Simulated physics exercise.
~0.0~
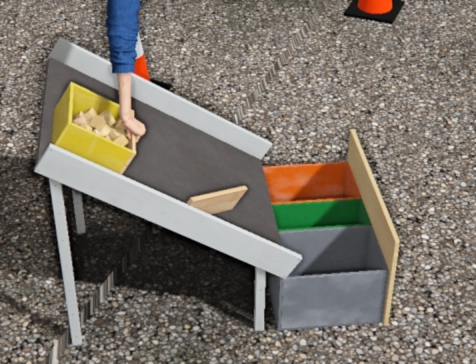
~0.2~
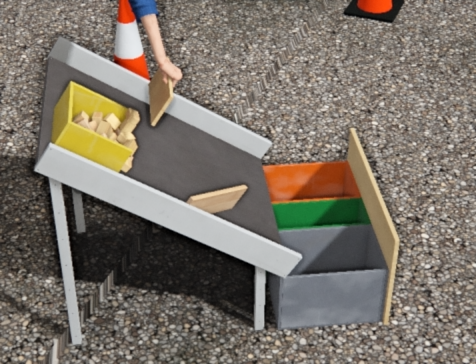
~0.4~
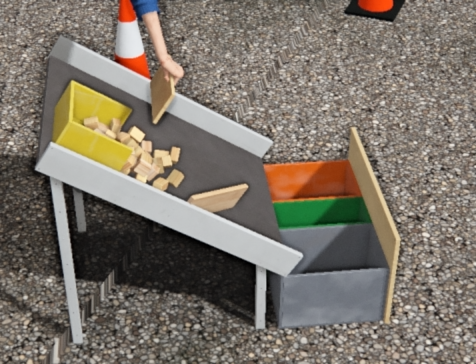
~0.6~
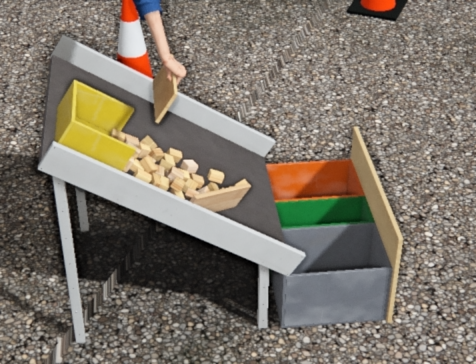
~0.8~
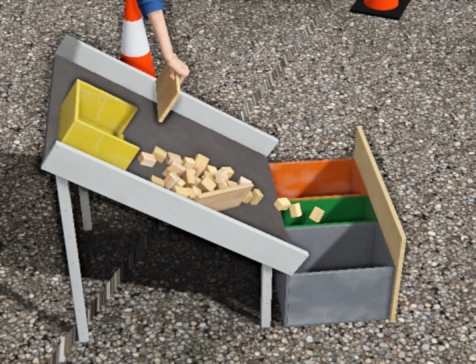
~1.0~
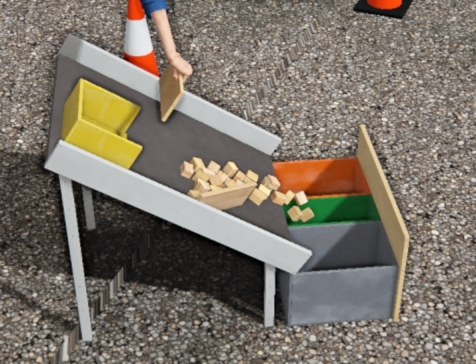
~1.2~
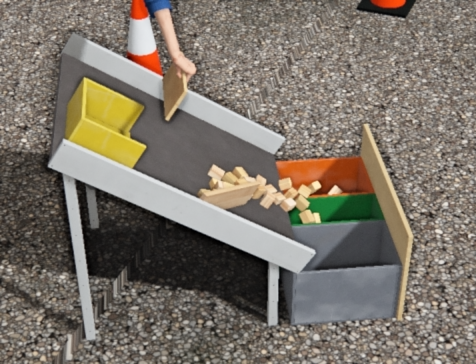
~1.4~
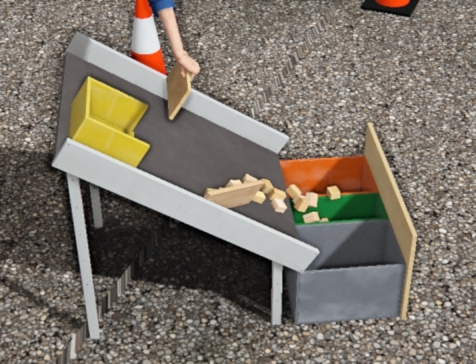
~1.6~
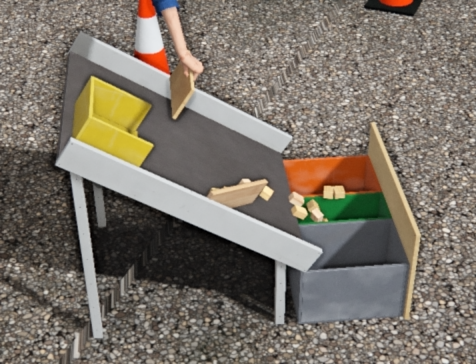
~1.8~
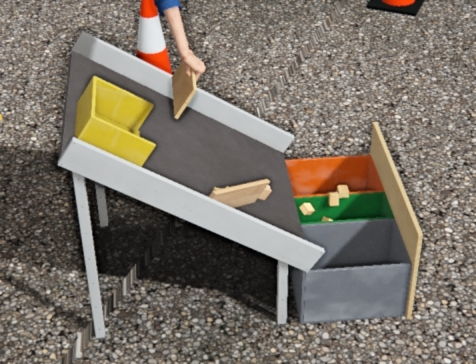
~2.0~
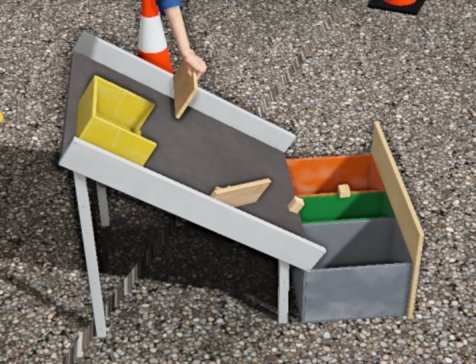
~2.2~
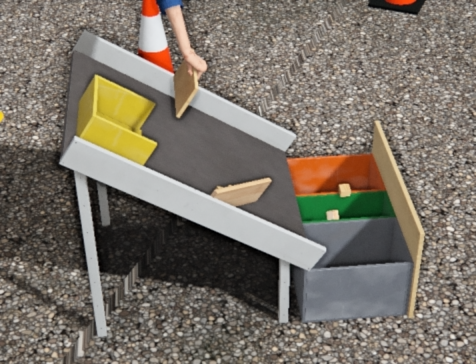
Wooden blocks slide down a ramp after a hand lifts the gate, mostly entering the green tub.
